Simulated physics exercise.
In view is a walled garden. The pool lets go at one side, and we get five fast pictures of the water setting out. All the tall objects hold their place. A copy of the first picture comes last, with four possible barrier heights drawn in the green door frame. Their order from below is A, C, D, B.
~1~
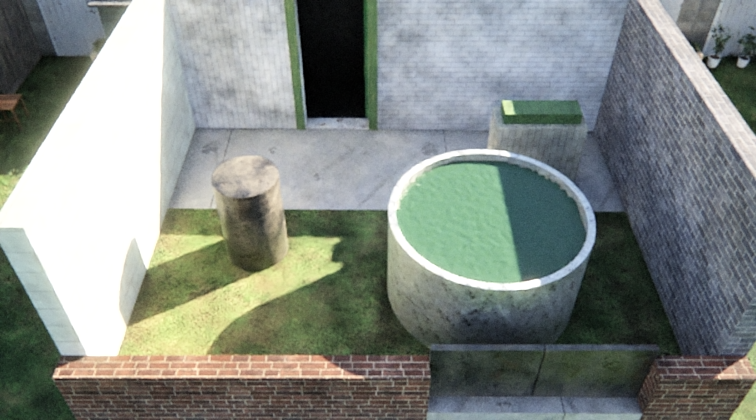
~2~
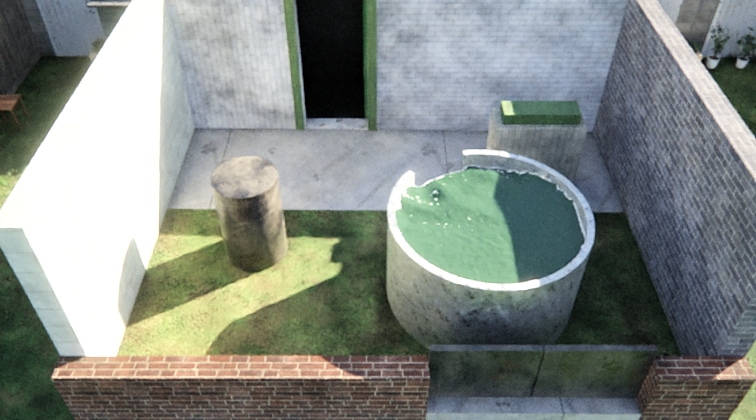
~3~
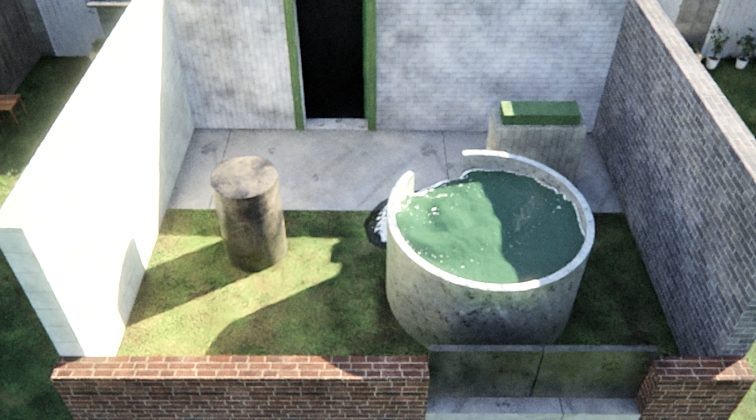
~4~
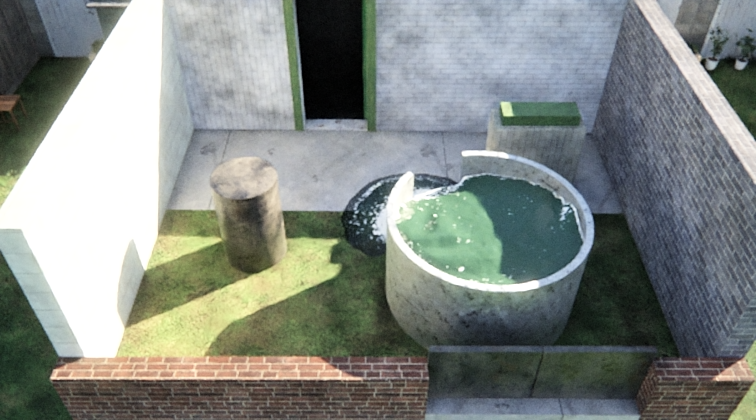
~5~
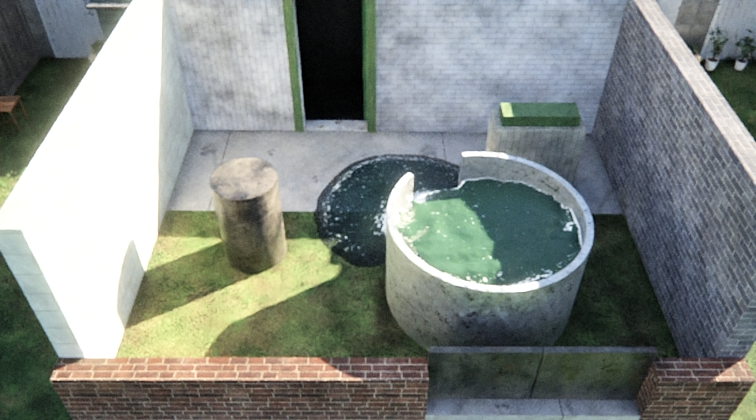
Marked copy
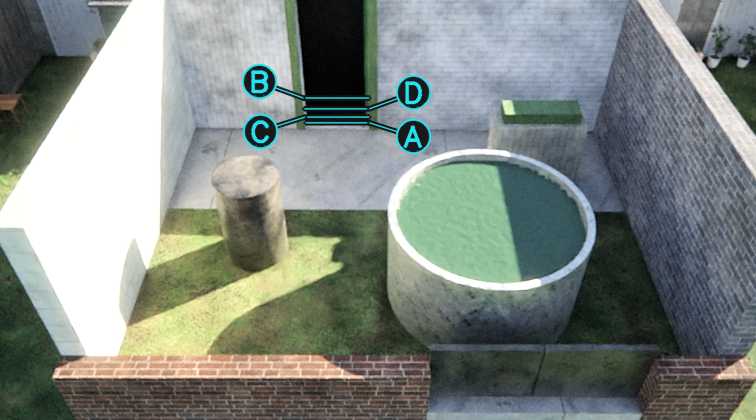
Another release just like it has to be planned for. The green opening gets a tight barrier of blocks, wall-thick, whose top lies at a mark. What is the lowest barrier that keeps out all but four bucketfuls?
Height D just does it.
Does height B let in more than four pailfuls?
No.
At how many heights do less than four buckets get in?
Two of them.
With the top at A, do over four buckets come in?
Yes, that goes wrong.
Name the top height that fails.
It is C.
In cyan, A at (337, 122); B at (336, 97); C at (337, 117); D at (336, 108); from the bottom up A, C, D, B.
With A, dozens of bucketfuls pour in.
With B, nothing gets over.
With C, about 10 bucketfuls get in.
With D, a bucket or two gets in.
